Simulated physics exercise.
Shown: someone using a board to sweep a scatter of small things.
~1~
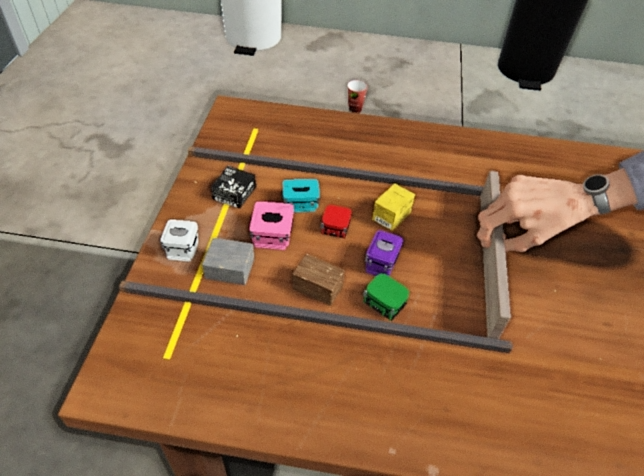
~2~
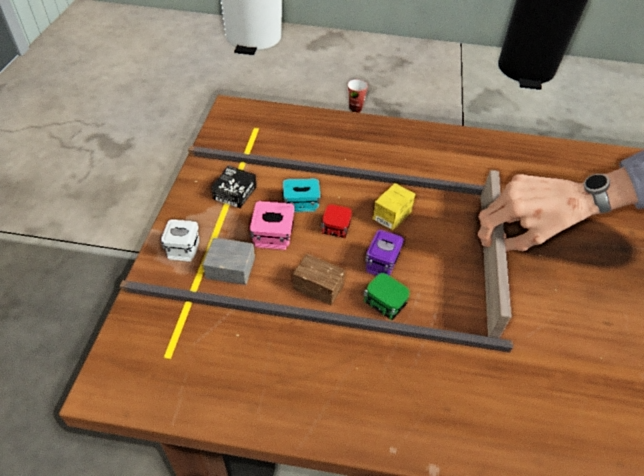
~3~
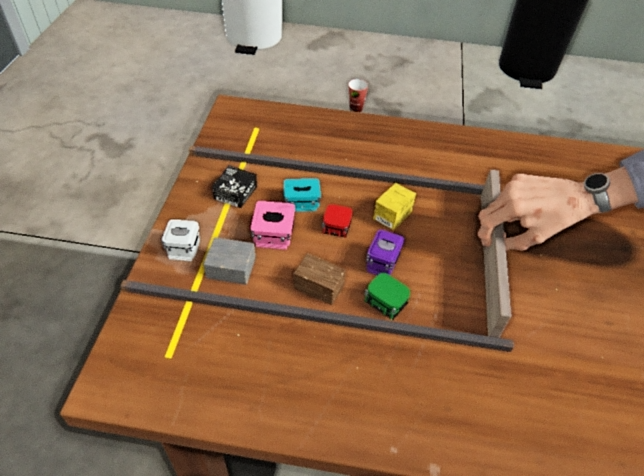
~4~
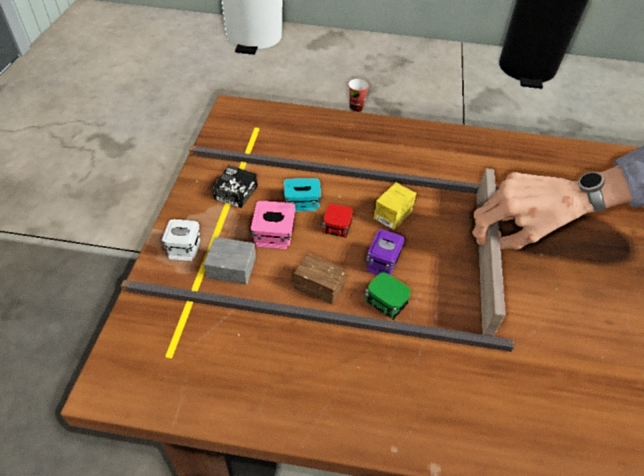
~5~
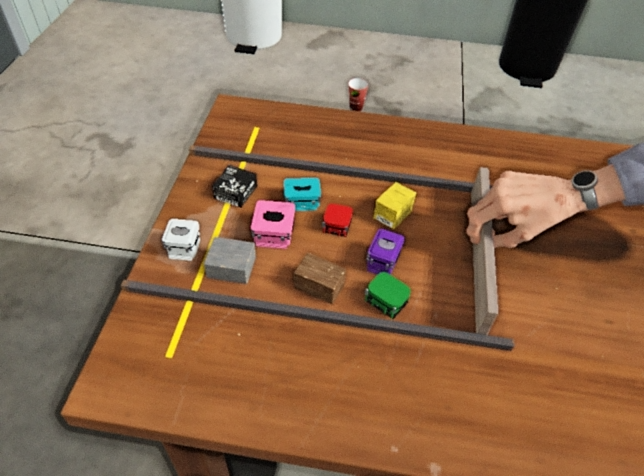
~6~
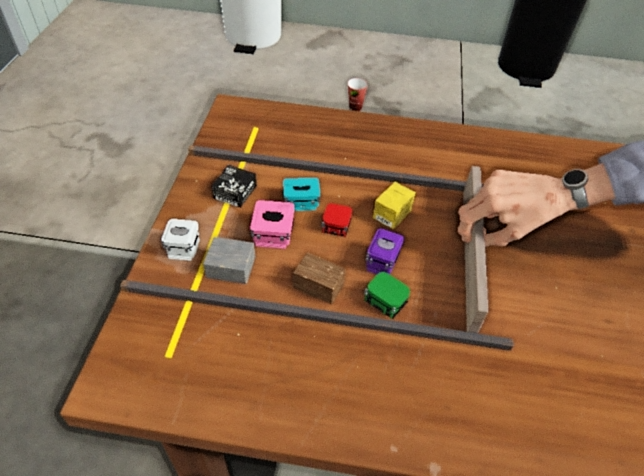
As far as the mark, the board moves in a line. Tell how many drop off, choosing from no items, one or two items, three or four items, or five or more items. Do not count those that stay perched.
Three or four items drop off.
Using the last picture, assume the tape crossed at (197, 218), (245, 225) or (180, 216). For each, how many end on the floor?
Down on the floor: 6, 1 and 7.
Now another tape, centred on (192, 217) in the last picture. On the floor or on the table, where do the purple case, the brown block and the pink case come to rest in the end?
The purple case is still there; as for the brown block, it is no longer there; and the pink case is no longer there.
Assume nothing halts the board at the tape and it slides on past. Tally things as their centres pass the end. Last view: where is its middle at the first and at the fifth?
(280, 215) and (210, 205).
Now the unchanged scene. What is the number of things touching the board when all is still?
Well, it touches 3.
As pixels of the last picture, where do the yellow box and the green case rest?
Result: One about (219, 182), other about (178, 270).
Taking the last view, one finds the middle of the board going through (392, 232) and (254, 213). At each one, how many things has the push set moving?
At the first point the count is 3, at the second it's 10.
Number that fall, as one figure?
The figure is 3, exactly.
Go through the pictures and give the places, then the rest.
The first frame shows white case (181, 241); black box (234, 187); grey block (229, 261); board (493, 249); tape (220, 222).
The second frame shows black box (234, 187); brown block (319, 280).
The third frame shows grey block (230, 261); board (494, 247).
The fourth frame shows white case (183, 240); yellow box (395, 206).
The fifth frame shows black box (235, 186); pink case (274, 224).
The sixth frame shows white case (182, 240); black box (234, 186); grey block (230, 260); board (474, 243); tape (220, 221).
A little later, none off yet; white case at rest near (182, 240); black box at rest near (234, 186); grey block at rest near (230, 260).
Next, none off yet; white case shifted about its own width near (161, 234); black box moving near (227, 186); grey block shifted about its own width near (186, 253).
When it is over, the number that fall off is three or four; down, grey block, black box and white case.
